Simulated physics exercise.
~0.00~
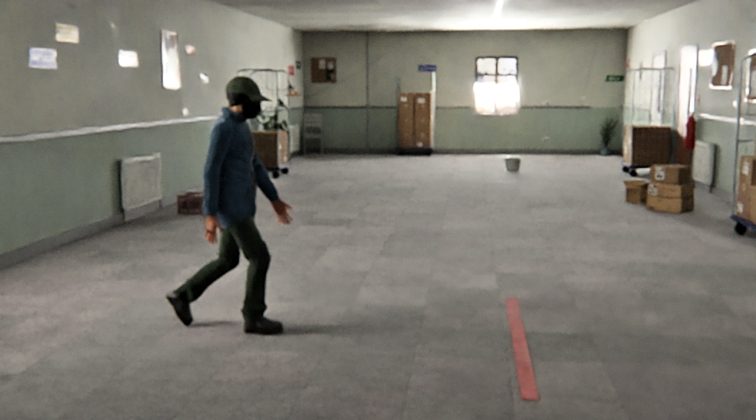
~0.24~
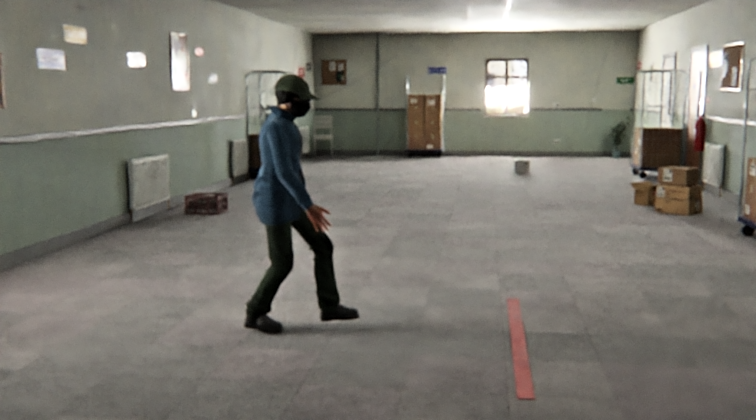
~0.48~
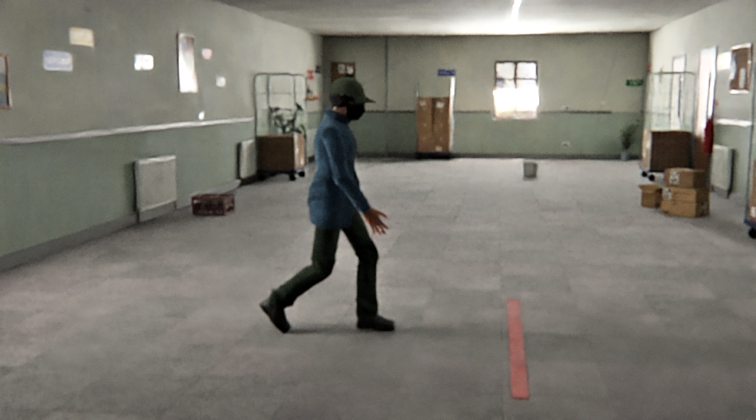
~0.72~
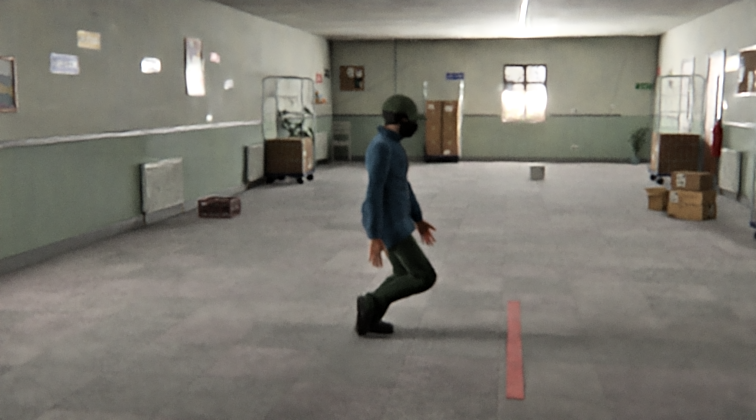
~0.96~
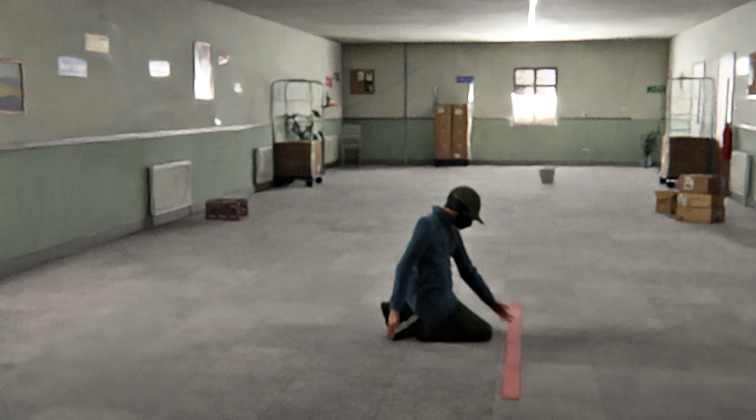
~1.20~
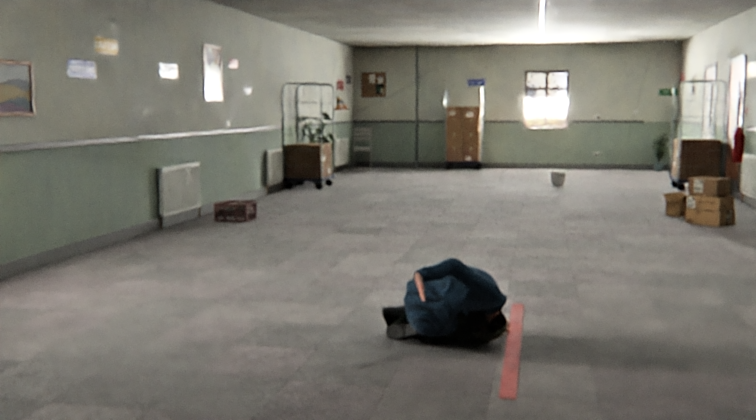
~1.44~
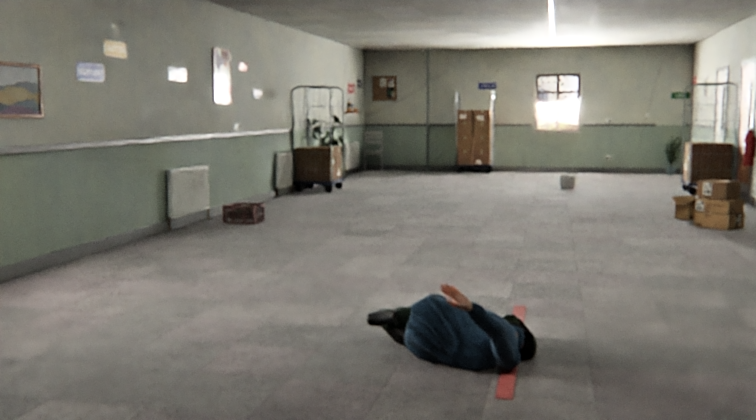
A person in a dark cap and blue shirt walked right across a wide room toward a red strip on the floor, sank to their knees, then folded forward and ended up lying crumpled with their head over the strip.
